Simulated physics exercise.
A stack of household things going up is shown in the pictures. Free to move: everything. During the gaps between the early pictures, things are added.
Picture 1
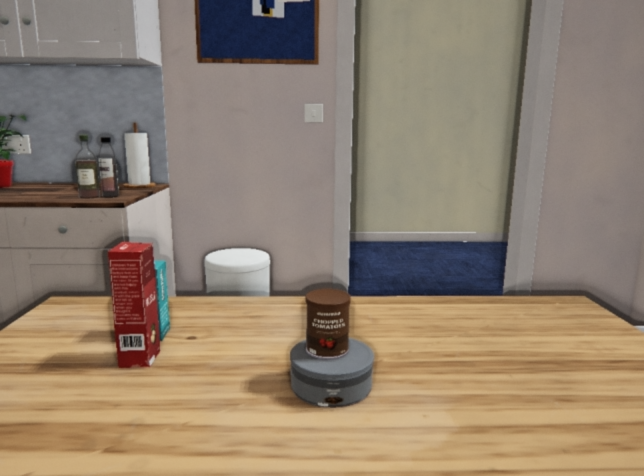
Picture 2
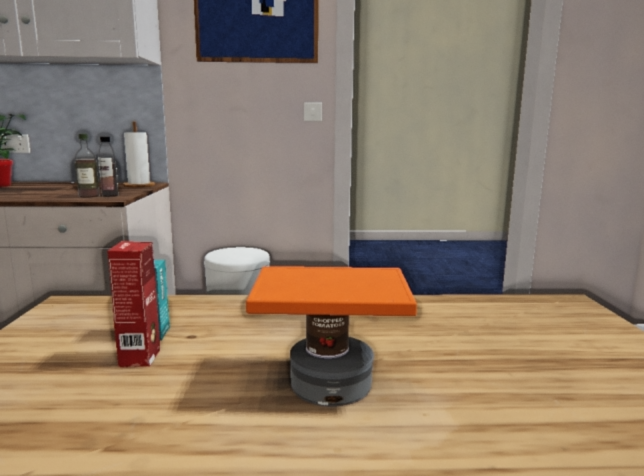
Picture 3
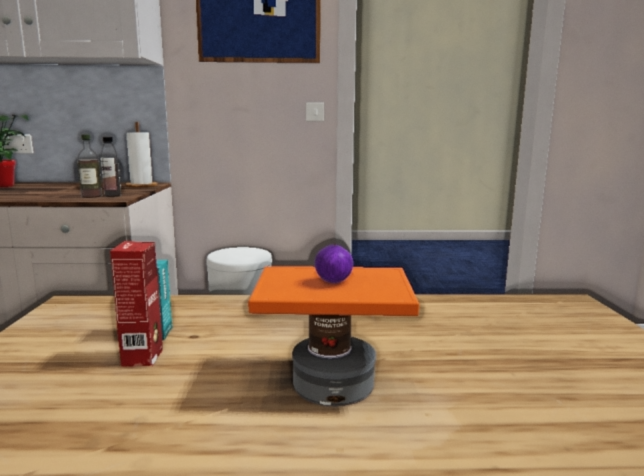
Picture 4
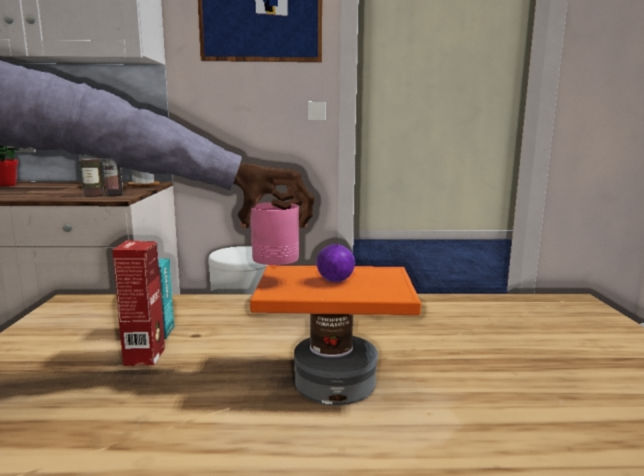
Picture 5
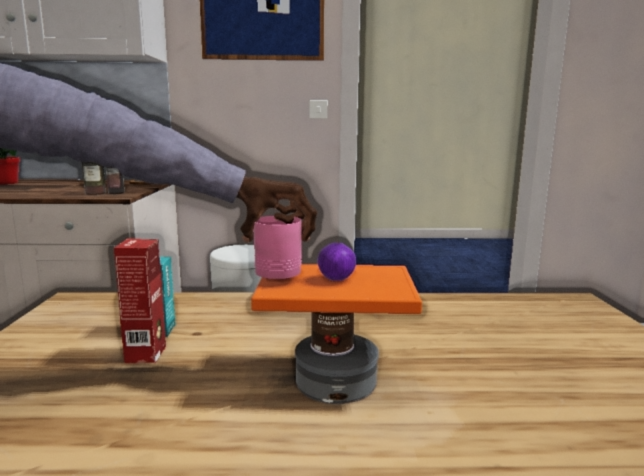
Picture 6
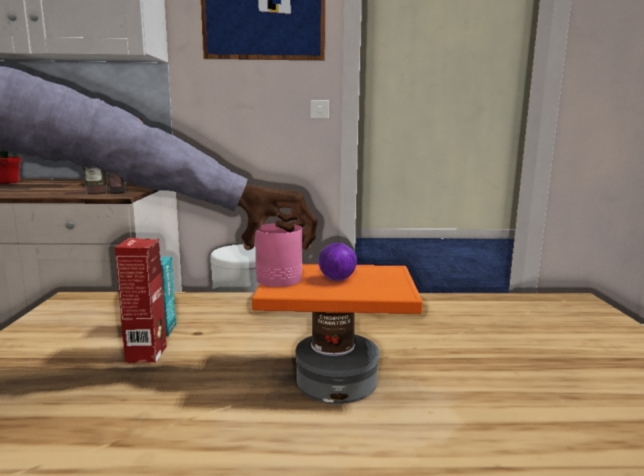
On a wooden kitchen table, an orange tray and then a purple ball appeared on top of a dark can and grey tub, and a hand lowered a pink cup onto the tray's left side.
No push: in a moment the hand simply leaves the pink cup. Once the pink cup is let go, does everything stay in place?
Yes, everything stays in place.
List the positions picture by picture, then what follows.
The last thing is not in view yet; grey tub (332, 369), in the first picture.
The last thing is not in view yet; orange tray (331, 289), in the second picture.
The last thing is not in view yet; red carton (138, 304), in the third picture.
On its way; pink cup (275, 233); grey tub (336, 367), in the fourth picture.
On its way; pink cup (278, 247); orange tray (336, 286), in the fifth picture.
Set down, still held; pink cup (279, 254); red carton (143, 300), in the sixth picture.
Then, 1.00 s on from there, no change.
Then, 2.10 s on from there, pink cup resting near (278, 255).
In the end, all 7 unmoved. At the end, from the last picture's camera, pink cup near (277, 255). The pile holds.
